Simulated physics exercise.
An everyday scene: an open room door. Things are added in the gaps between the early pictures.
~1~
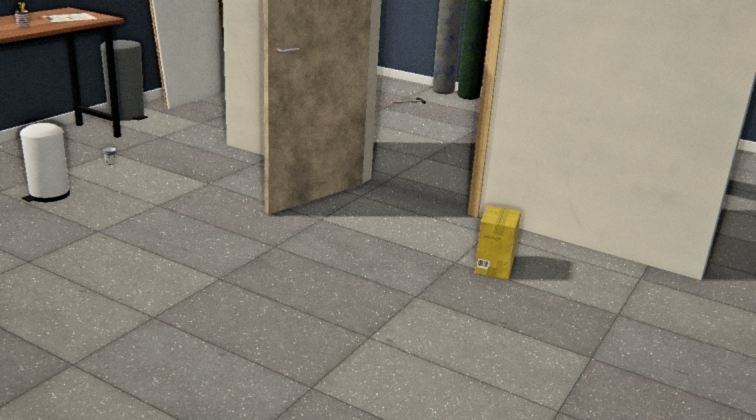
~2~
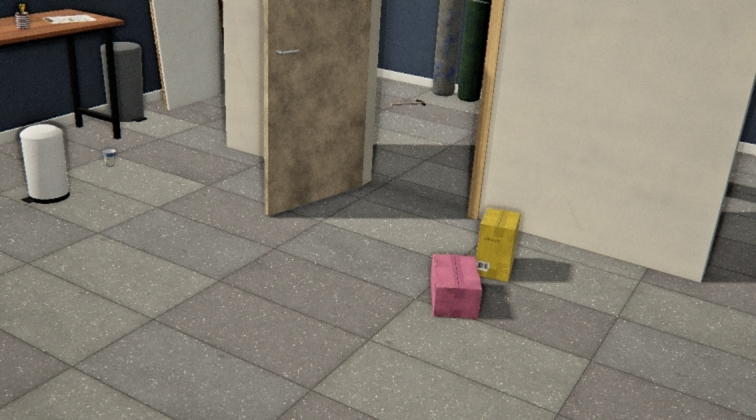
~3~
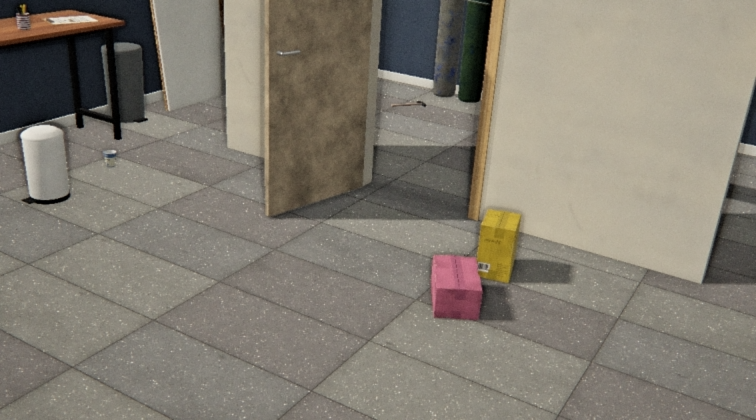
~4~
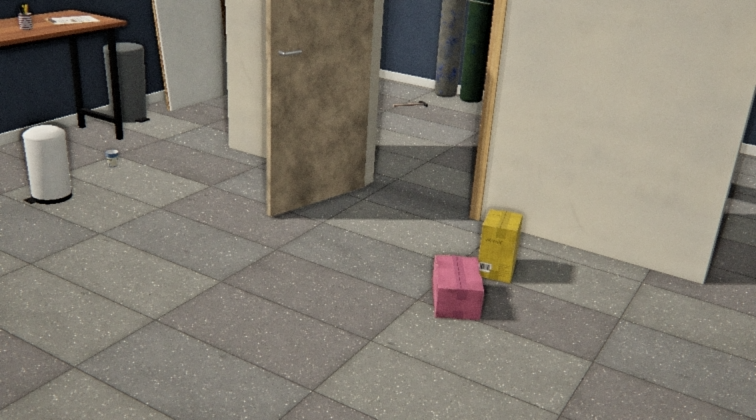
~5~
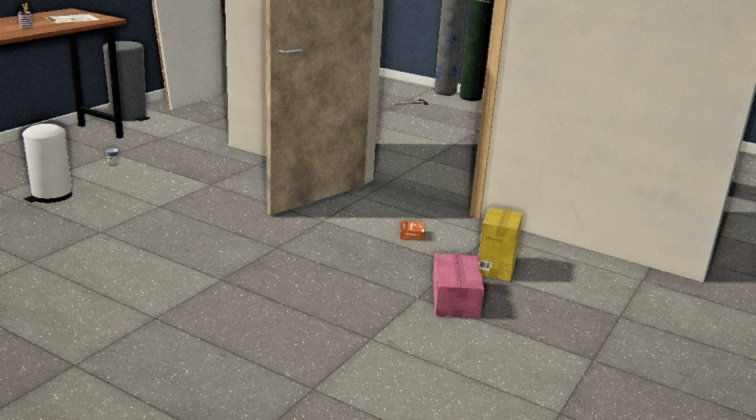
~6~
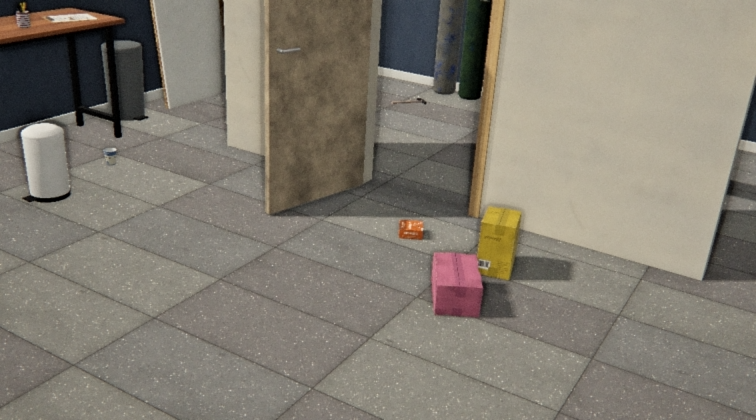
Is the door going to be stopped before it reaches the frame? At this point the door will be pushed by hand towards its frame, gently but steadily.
The door is likely to swing home.
Then, 0.80 s later than the last frame, door 69° open.
Then, 1.20 s later than the last frame, door 36° open; orange box moved about its own width near (426, 229).
Then, 1.40 s later than the last frame, door 19° open; orange box moved well along near (457, 227).
When it is over, door 0° open; moved from the start, orange box; the other 2 as before. End places, in pixels of the last picture, orange box near (468, 226).
